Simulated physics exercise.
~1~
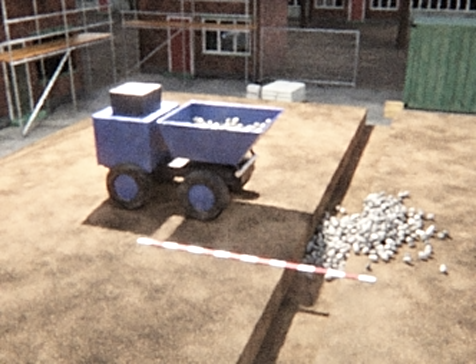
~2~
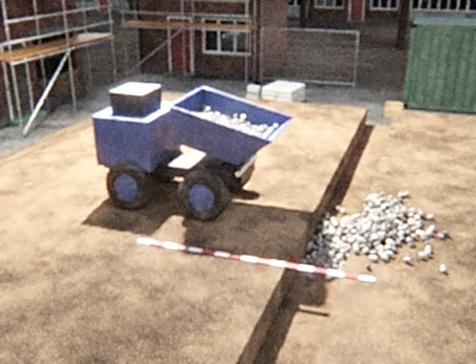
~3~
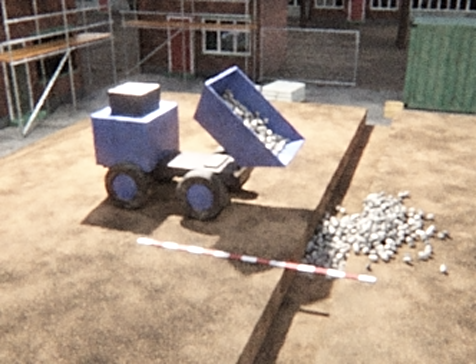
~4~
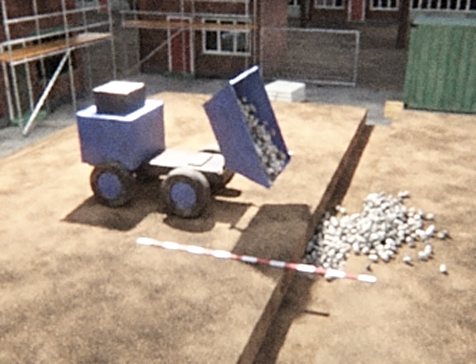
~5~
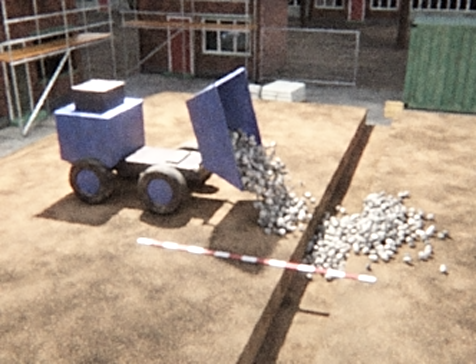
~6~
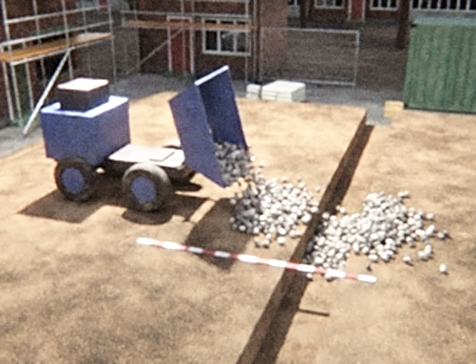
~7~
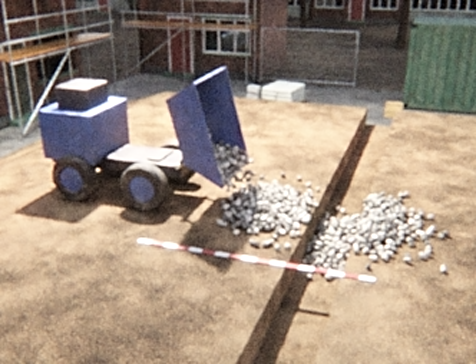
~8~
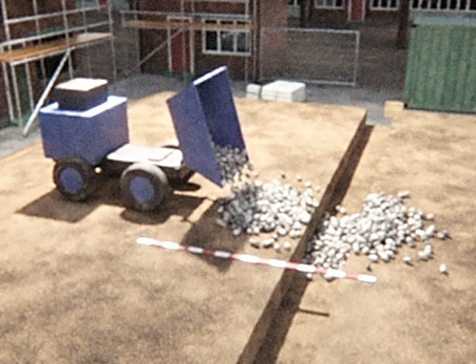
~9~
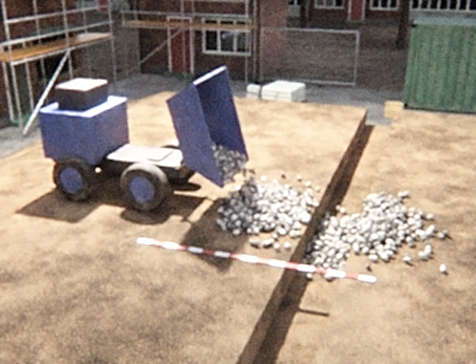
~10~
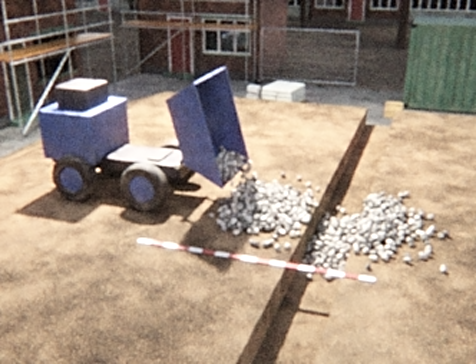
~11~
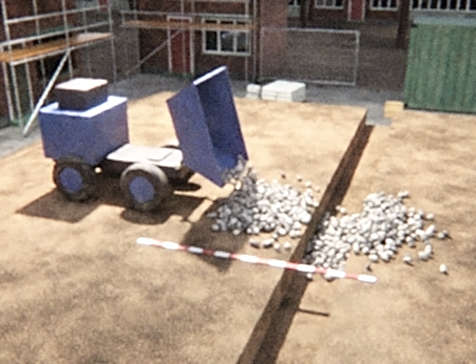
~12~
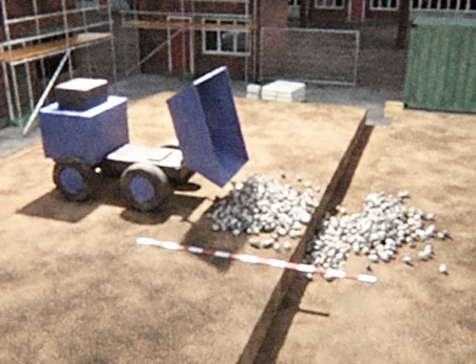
A blue dumper tips its body, backs away leftward, and empties its stones short of the trench.
